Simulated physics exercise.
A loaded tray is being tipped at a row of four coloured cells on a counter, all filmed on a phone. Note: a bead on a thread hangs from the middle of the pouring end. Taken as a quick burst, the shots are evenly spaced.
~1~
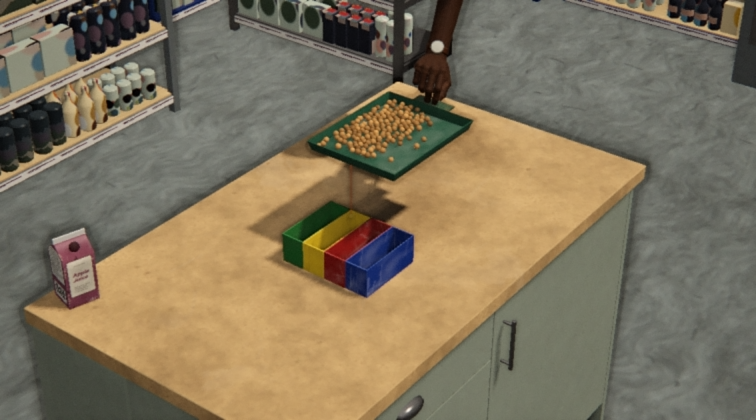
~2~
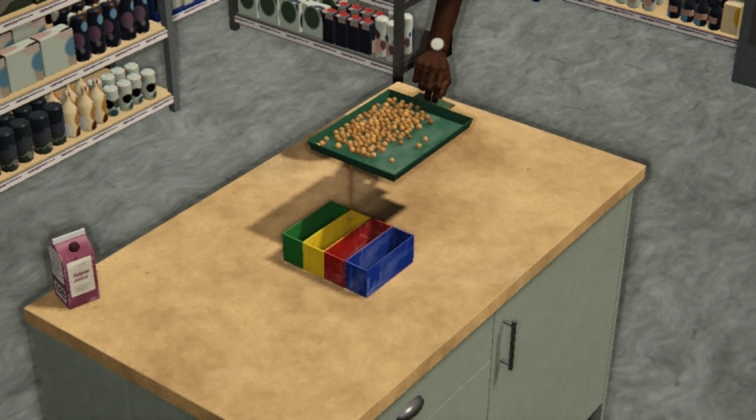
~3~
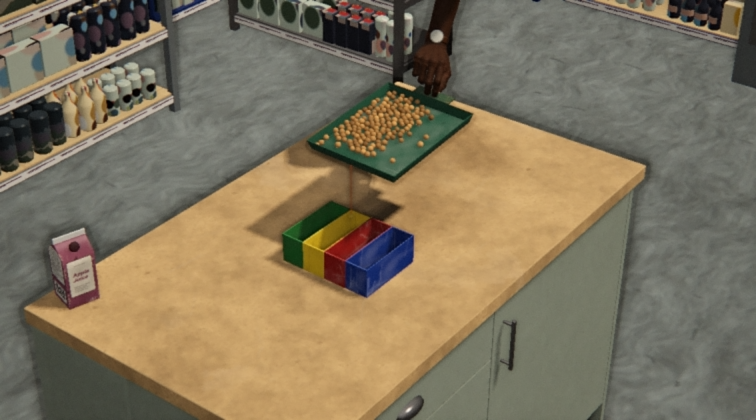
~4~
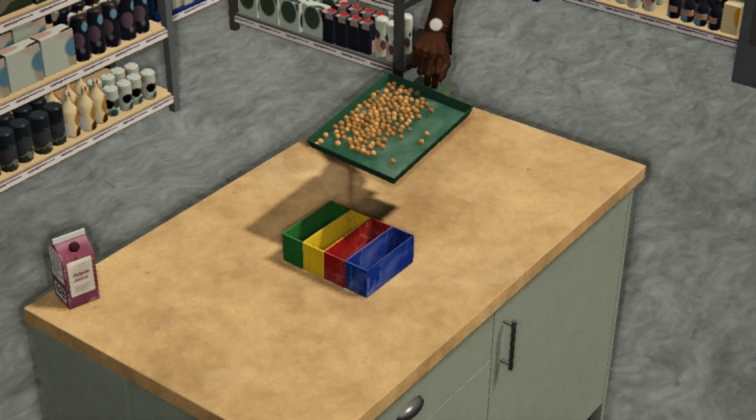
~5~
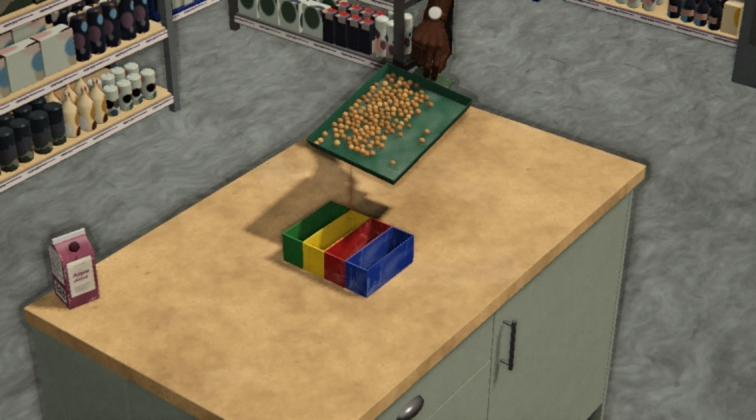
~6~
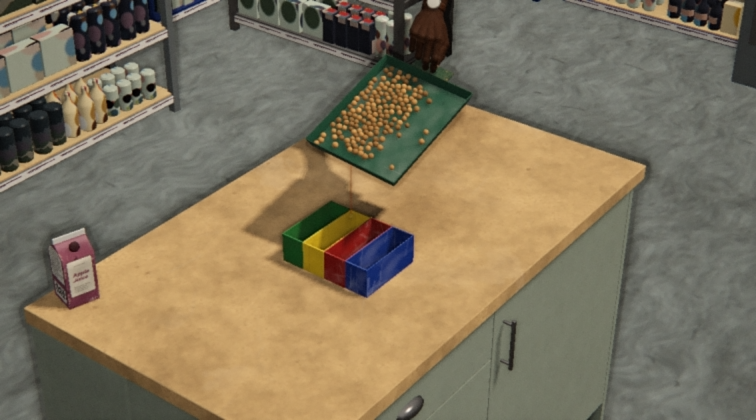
In the video, a hand at the far edge of a green tray of small round wooden beads gradually raises that end, tilting the tray above green, yellow, red and blue cells on a counter, while the beads shift slightly.
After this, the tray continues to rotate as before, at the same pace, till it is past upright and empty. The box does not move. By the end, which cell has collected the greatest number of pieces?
The blue cell has collected the most.
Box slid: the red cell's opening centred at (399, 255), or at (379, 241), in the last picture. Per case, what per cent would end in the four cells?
Roughly 90 per cent, then roughly 90 per cent.
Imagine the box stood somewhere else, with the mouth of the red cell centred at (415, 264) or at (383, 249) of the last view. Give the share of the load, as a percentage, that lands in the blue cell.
0% for the first placement, 10% for the second.
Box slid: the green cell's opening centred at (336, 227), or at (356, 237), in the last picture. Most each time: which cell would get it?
First: Red. Second: The yellow one.
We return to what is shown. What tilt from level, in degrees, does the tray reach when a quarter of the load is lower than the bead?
It is at around 70 degrees by then.
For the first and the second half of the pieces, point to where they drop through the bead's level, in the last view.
(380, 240), then (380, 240).
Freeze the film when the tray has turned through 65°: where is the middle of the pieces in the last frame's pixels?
Somewhere about pixel (376, 185).
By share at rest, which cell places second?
Behind the top one comes the red one.
Shortly afterwards, tray tipped steeply; near half on the tray; a little in the blue cell; only a few in the red cell; only a few in the yellow cell; near a third falling or outside the box.
Next, tray tipped past a quarter turn; only a few on the tray; near half in the blue cell; near a quarter in the red cell; only a few in the yellow cell; only a few in the green cell; near a quarter falling or outside the box.
Some moments later, tray tipped past a quarter turn; near half in the blue cell; near a quarter in the red cell; only a few in the yellow cell; only a few in the green cell; near a quarter falling or outside the box.
In the end, tray tipped past a quarter turn; near half in the blue cell; near a quarter in the red cell; only a few in the yellow cell; only a few in the green cell; near a quarter outside the box.
